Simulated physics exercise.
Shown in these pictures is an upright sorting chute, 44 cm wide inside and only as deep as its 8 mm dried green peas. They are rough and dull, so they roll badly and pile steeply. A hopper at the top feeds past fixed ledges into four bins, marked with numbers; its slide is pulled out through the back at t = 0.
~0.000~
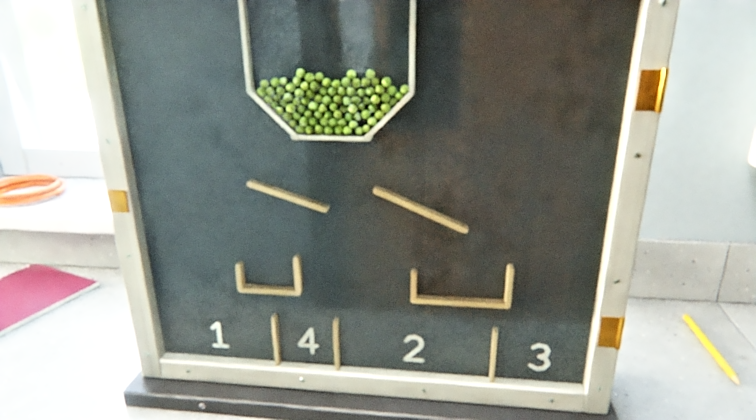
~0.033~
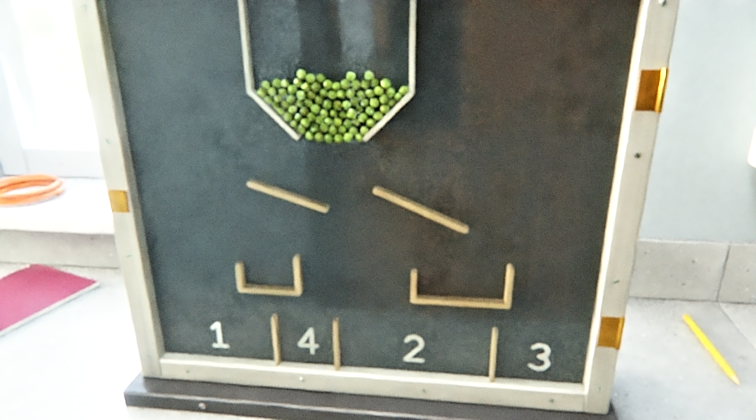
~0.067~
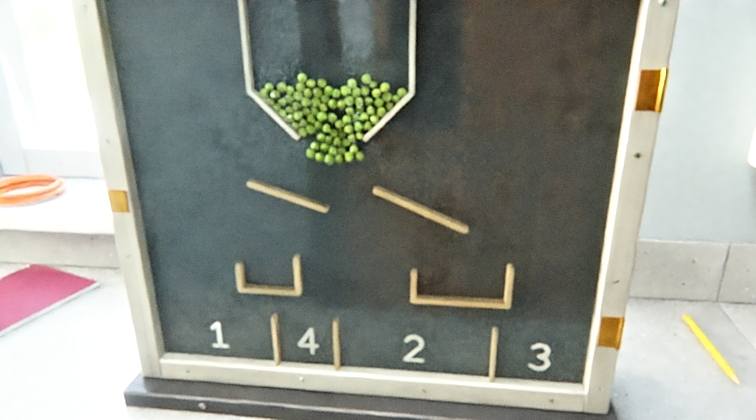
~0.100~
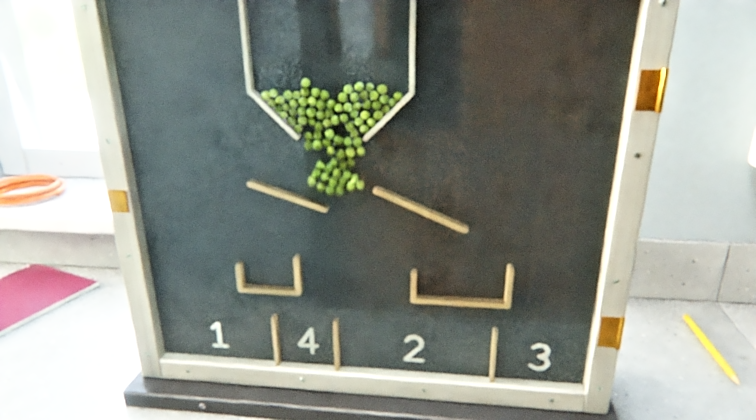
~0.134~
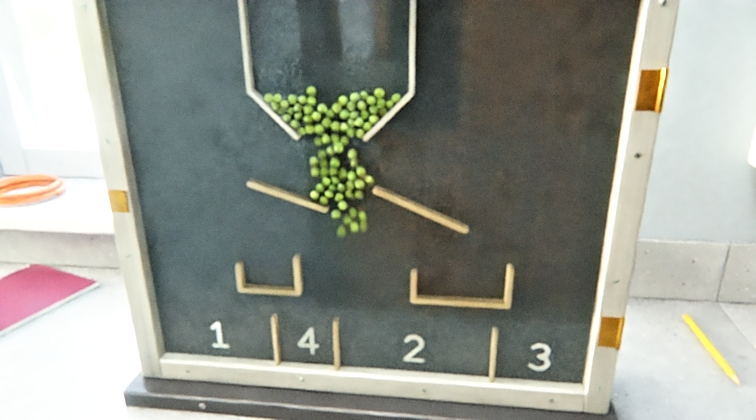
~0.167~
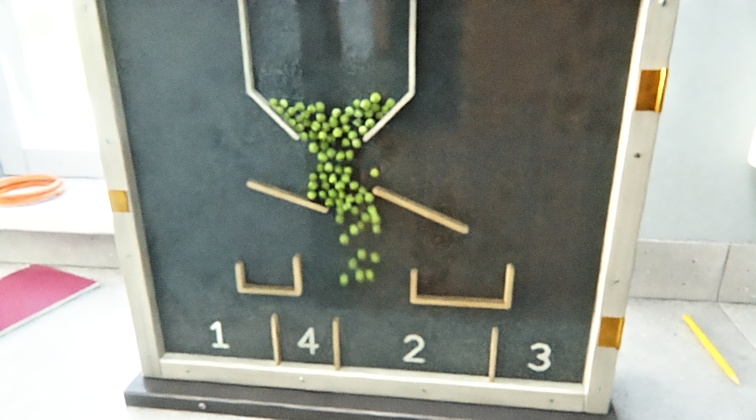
In the video, green peas rest in a hopper on an upright dark board, then its bottom opens and they pour down, some touching the sloped ledges as the leading ones drop through the gap between them.
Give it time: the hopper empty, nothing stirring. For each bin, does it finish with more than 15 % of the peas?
For bin 1, no, it doesn't; for bin 2, yes, it does; for bin 3, no, it doesn't; for bin 4, no, it doesn't.
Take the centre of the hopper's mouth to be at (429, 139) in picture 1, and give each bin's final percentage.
In per cent: Bin 1 = 0; bin 2 = 0; bin 3 = 45; bin 4 = 0.
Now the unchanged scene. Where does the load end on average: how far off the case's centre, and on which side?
Roughly 5 centimetres to the right of the centre.
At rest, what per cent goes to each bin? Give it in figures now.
Bin 1: 0; bin 2: 95; bin 3: 0; bin 4: 0.
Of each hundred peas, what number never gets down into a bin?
The share comes to about 5 percent.
After 0.34 s 100 % have left the hopper; down in the bins, no. 2, 45 %.
After 0.55 s 100 % have left the hopper; down in the bins, no. 2, 85 %.
Settled by 1.4 s, no. 1, 0 %, no. 2, 95 %, no. 3, 0 %, no. 4, 0 %, left higher up 5 %.
